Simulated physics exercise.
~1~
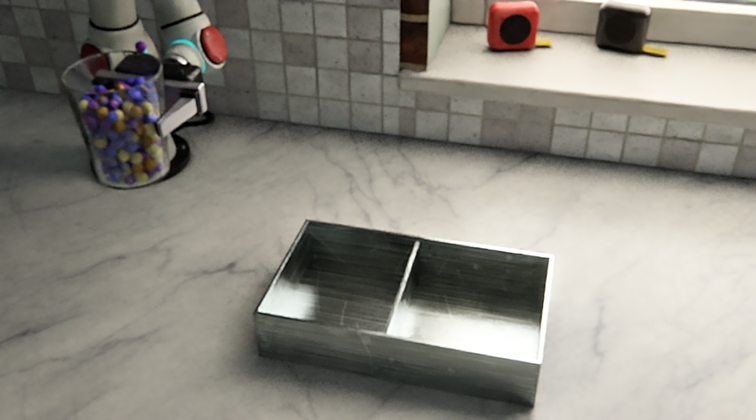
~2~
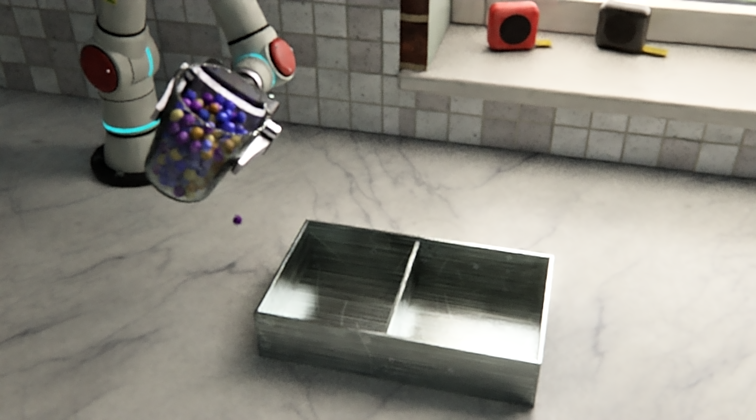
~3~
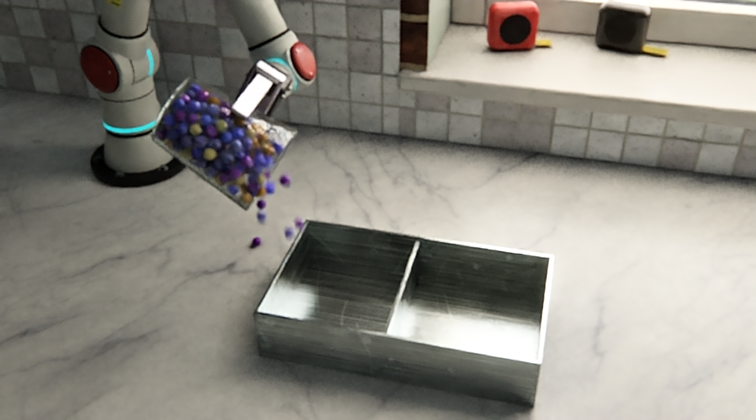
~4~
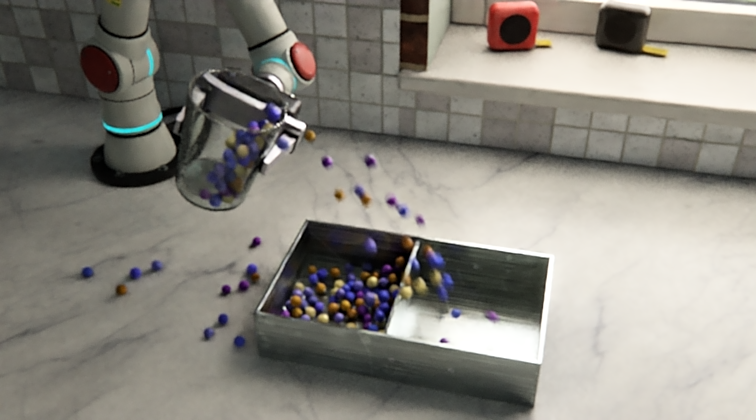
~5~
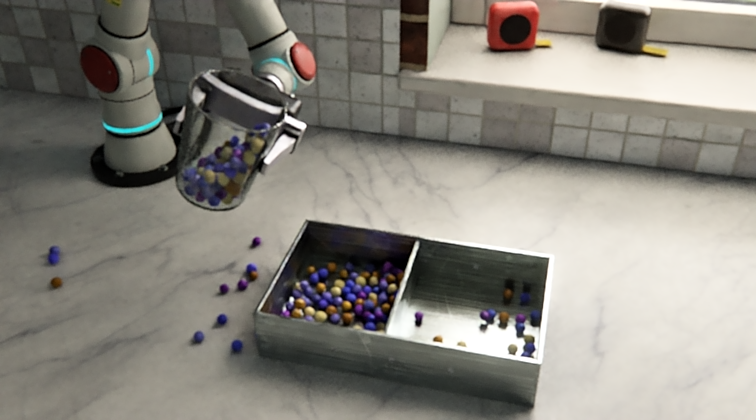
A robot arm tips colourful balls from a clear cup into a divided metal box, spilling some.
